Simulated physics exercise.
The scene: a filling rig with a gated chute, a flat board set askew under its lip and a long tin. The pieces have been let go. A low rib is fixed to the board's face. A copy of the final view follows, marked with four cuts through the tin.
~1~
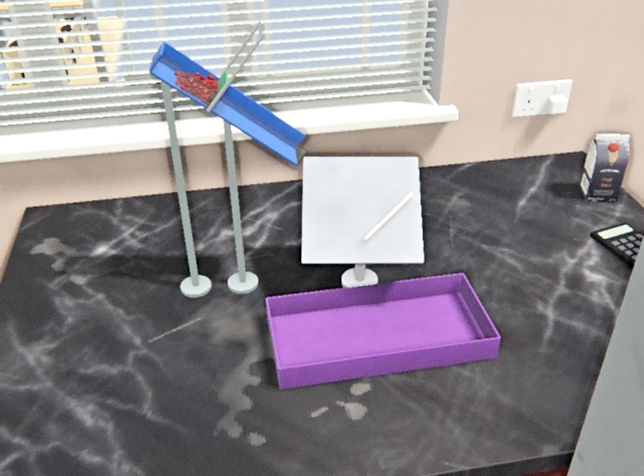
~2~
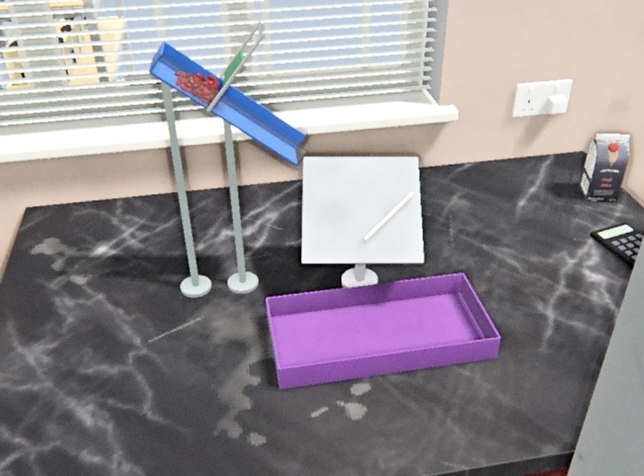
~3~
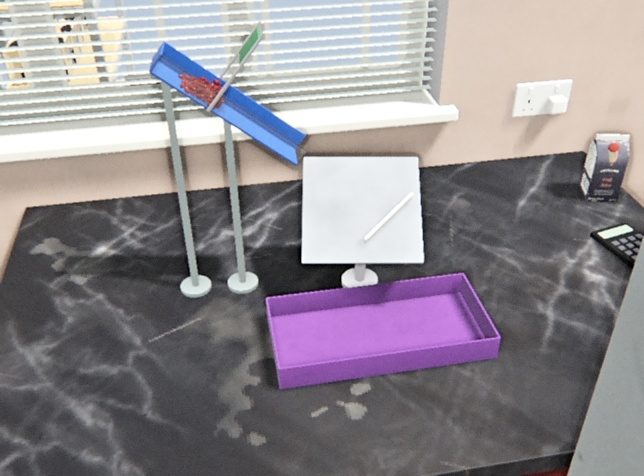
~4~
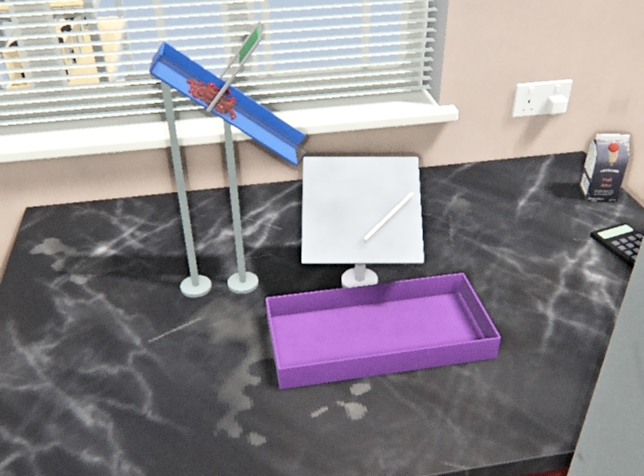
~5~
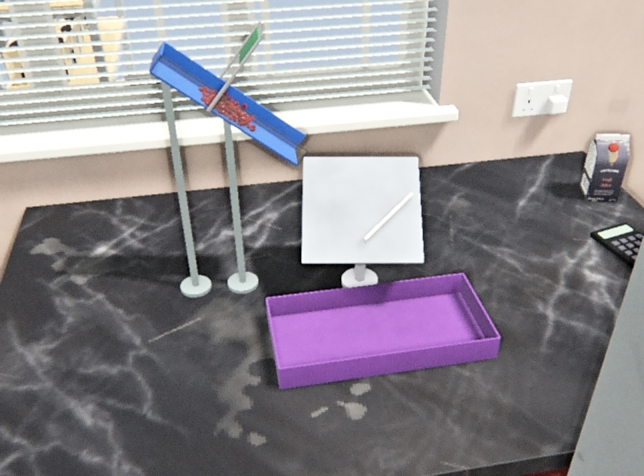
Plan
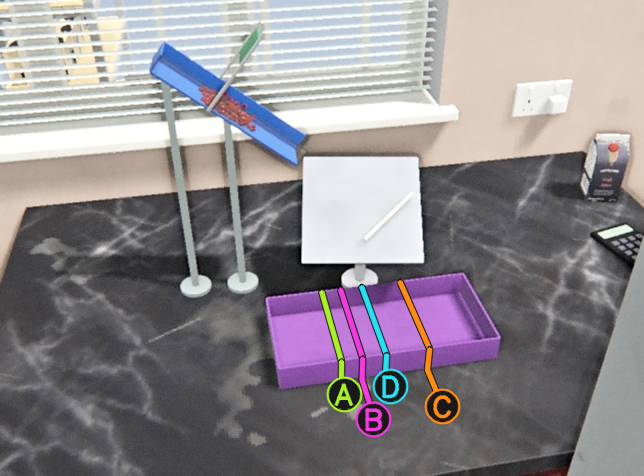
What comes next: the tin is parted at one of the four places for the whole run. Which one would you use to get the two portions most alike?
Choose B.
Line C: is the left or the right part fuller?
Left.
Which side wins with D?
Left.
On the marked copy, line A crosses the front rim at (341, 360); line B crosses the front rim at (362, 357); line C crosses the front rim at (429, 348); line D crosses the front rim at (386, 354).
Choosing A, of what is caught, about a tenth on the left of the divider, almost all on the right.
Choosing B, of what is caught, roughly a third on the left of the divider, roughly two thirds on the right.
Choosing C, of what is caught, almost all on the left of the divider, just a few on the right.
Choosing D, of what is caught, almost all on the left of the divider, about a tenth on the right.
